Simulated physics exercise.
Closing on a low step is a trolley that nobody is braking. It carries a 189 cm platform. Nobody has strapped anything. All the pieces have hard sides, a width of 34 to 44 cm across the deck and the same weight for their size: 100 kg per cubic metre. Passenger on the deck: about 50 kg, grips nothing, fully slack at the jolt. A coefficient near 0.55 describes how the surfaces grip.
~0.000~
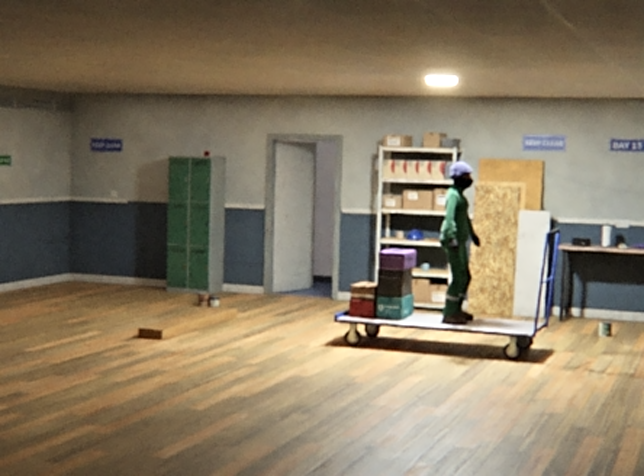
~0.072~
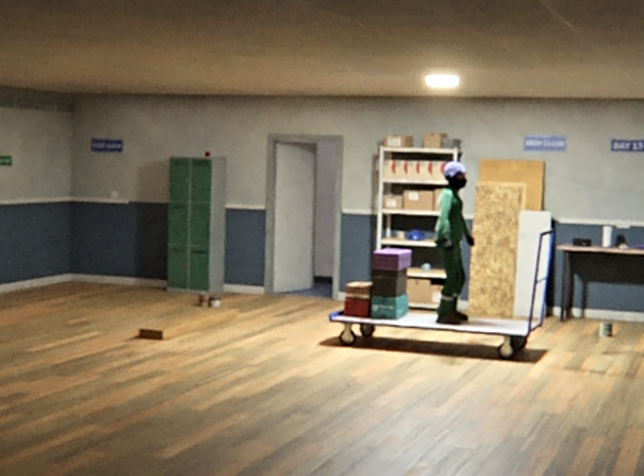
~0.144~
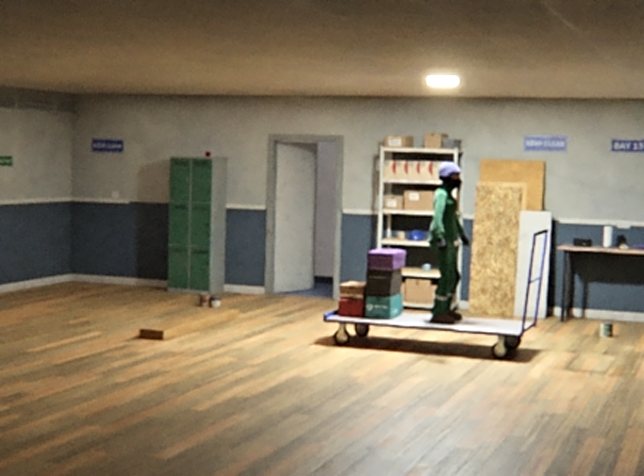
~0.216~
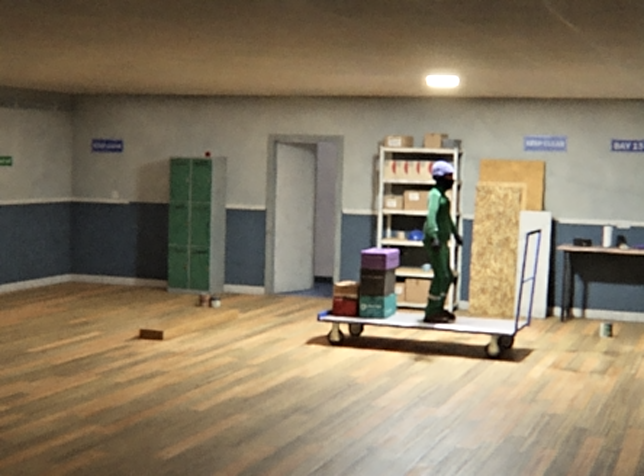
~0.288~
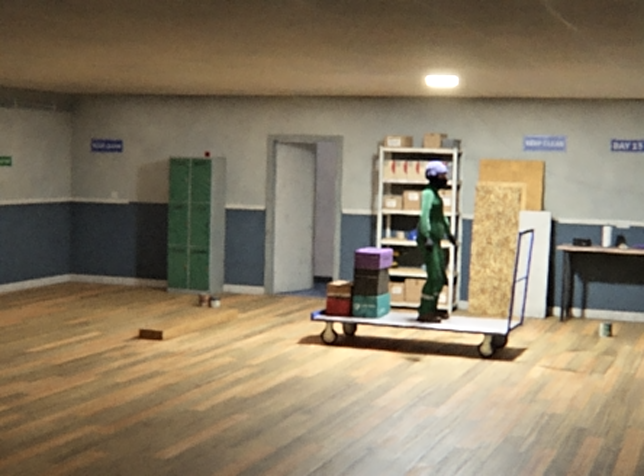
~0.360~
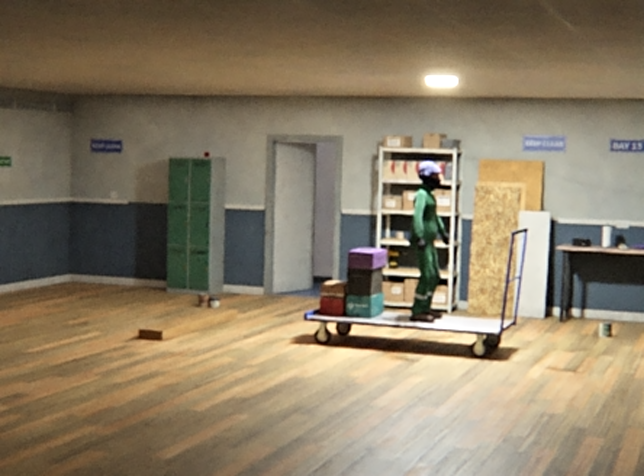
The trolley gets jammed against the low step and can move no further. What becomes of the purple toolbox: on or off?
The purple toolbox remains on the deck.
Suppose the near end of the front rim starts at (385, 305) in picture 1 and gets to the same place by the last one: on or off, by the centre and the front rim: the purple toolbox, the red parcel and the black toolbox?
Then purple off, red on, black off.
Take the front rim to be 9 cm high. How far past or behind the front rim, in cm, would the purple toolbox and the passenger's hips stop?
Rest positions from the front rim: Purple 40 cm behind; hips 70 cm behind.
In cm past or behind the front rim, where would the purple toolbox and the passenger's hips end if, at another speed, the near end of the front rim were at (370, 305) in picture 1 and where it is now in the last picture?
Purple overshoots the rim by 40 cm, while the hips stay 70 cm short of it.
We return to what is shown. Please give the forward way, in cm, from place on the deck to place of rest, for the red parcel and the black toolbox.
Red 5, black 35; both in cm.
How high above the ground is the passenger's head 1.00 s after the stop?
70 cm above it.
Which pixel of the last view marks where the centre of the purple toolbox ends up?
Roughly at (233, 269).
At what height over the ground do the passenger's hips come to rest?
They end up some 40 cm off the ground.
After 1.93 s the deck stops.
After 2.48 s the purple toolbox is 41 cm behind the rim, tilted 25°, near (232, 246) in the last picture's view.
After 2.93 s the purple toolbox is 42 cm behind the rim, tilted 50°, near (233, 268) in the last picture's view.
When all is still (4.9 s), past the rim, brown carton; behind it, red parcel, teal carton, purple toolbox, black toolbox and the passenger's hips.
